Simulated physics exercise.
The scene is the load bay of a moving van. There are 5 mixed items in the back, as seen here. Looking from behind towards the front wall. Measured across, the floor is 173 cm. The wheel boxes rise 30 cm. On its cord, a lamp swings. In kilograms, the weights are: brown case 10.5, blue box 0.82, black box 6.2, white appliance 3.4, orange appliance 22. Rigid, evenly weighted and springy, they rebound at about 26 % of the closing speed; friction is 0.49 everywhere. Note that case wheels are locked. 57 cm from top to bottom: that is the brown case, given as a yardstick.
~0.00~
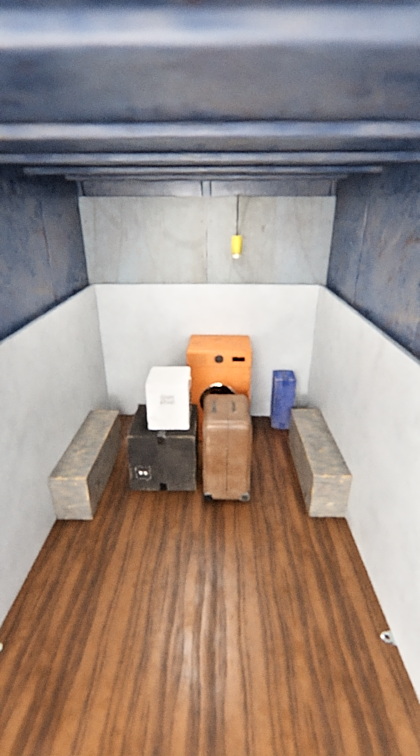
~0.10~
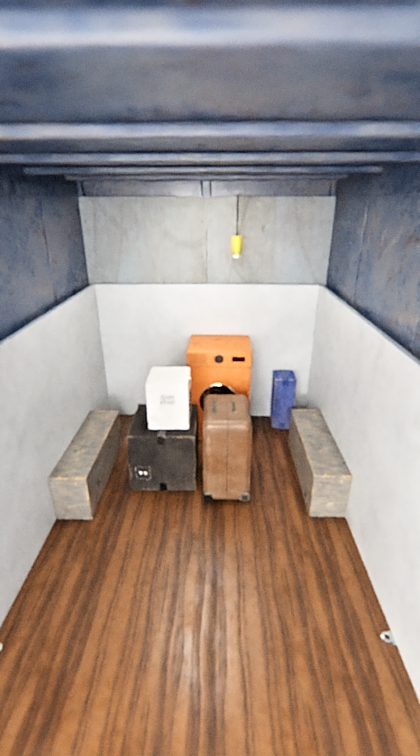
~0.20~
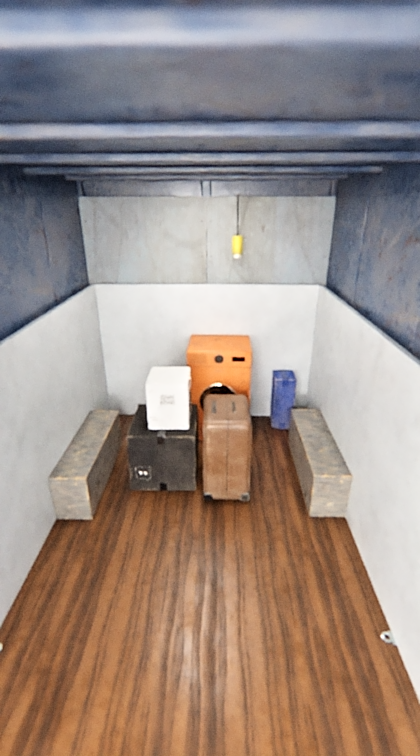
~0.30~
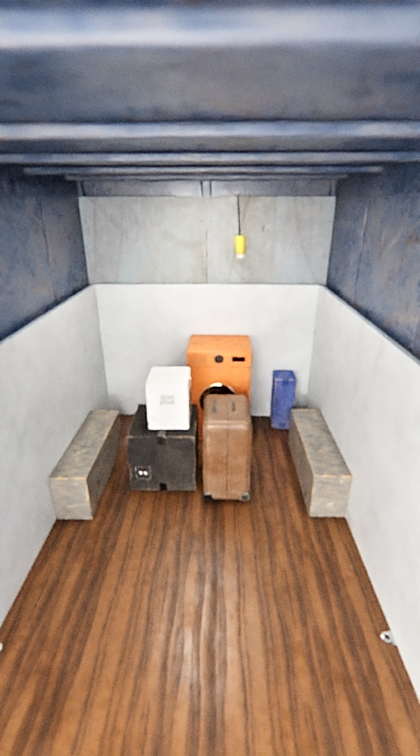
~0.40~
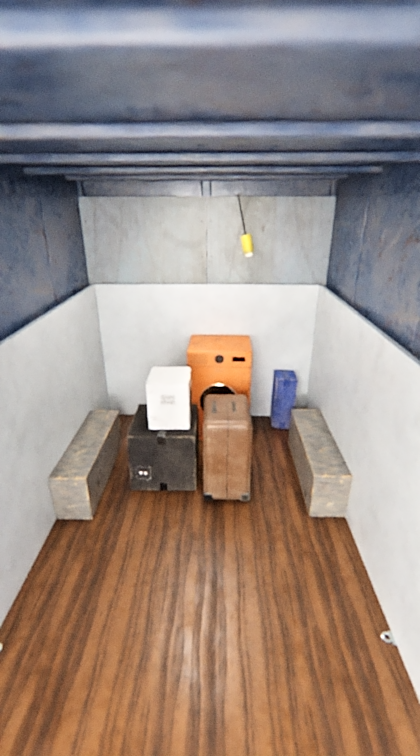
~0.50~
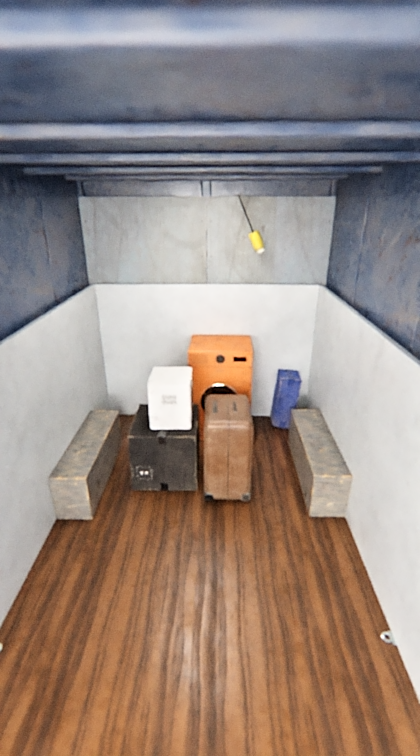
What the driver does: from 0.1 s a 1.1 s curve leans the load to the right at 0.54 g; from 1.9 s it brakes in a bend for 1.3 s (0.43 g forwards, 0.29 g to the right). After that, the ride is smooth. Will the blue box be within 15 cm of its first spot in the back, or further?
My guess is it stays roughly in position.
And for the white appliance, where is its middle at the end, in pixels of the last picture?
Its middle comes to rest around (225, 383).
Around 0.90 s, push 0.54 g right; blue box at 19° to upright near (292, 398); white appliance shifted 14 cm; orange appliance shifted 10 cm.
Around 1.40 s, smooth; blue box at 18° to upright near (291, 398); white appliance shifted 23 cm; orange appliance shifted 18 cm.
Around 2.80 s, push 0.43 g forwards, 0.29 g right; blue box shifted 3 cm near (285, 399); white appliance shifted 32 cm; brown case shifted 21 cm.
Finally (3.8 s), not toppled but over 15 cm from the start, brown case, black box, white appliance and orange appliance; the last one still in place (within 15 cm). In the last view, blue box near (285, 399).
